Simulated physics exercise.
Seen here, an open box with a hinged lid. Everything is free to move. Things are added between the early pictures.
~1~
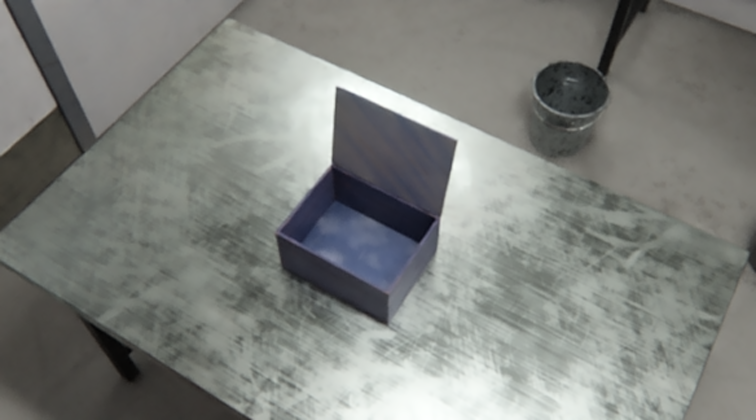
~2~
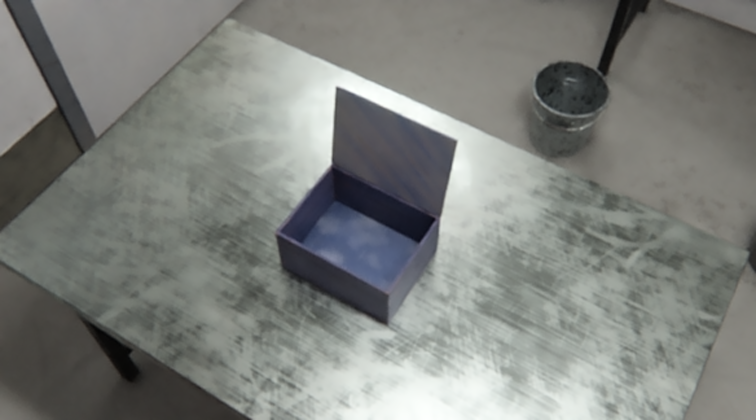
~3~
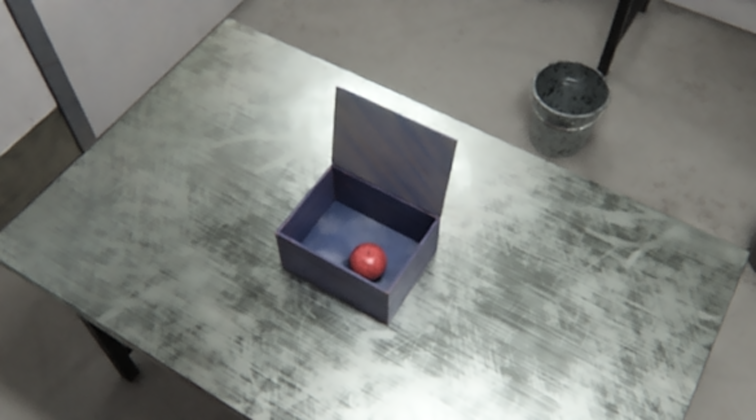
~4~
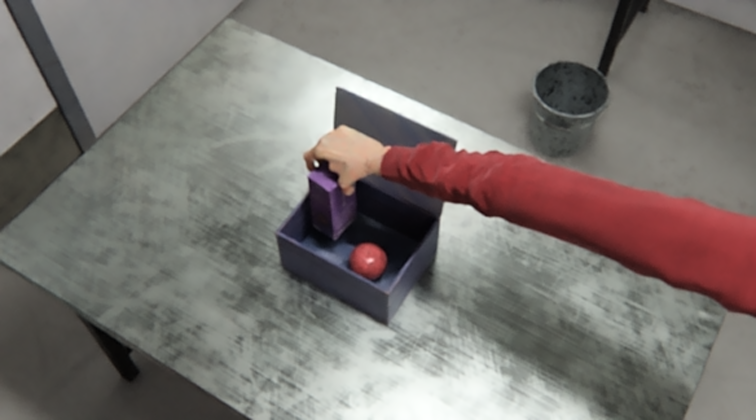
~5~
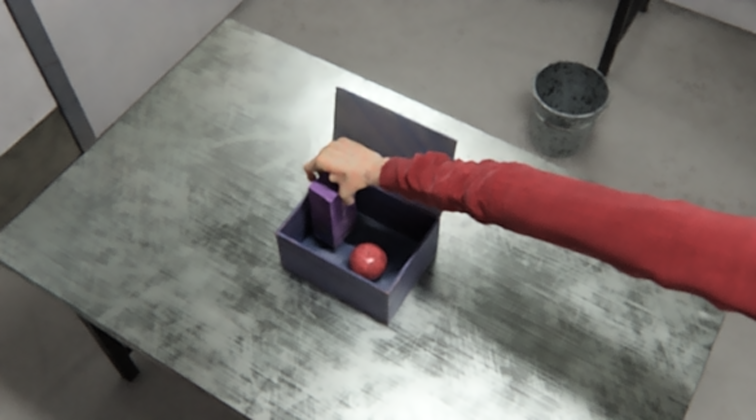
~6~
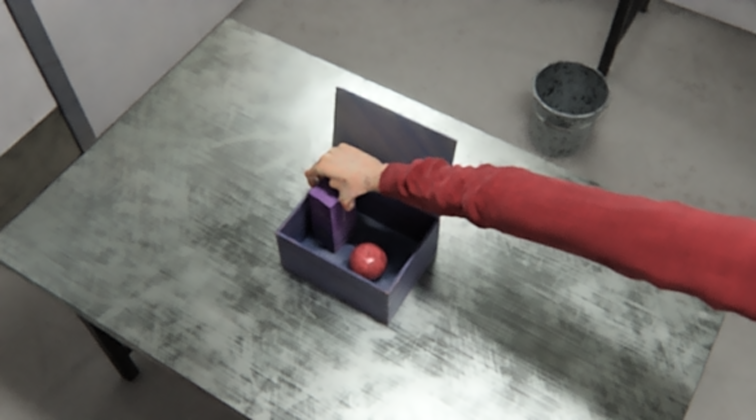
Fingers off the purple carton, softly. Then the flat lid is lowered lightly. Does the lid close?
The lid will not close.
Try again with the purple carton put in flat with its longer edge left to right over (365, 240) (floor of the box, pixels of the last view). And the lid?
Then it closes.
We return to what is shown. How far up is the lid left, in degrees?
About 50°.
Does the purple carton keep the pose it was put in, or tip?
The purple carton keeps its pose.
Then, 1.00 s past the last view, lid starting down.
Then, 1.30 s past the last view, lid 81° above the rim.
Then, 1.50 s past the last view, lid 66° above the rim.
Then, 1.70 s past the last view, lid 50° above the rim.
Finally, lid 50° above the rim; both still in place. Final places as the last picture's camera would see them, purple carton near (334, 213).
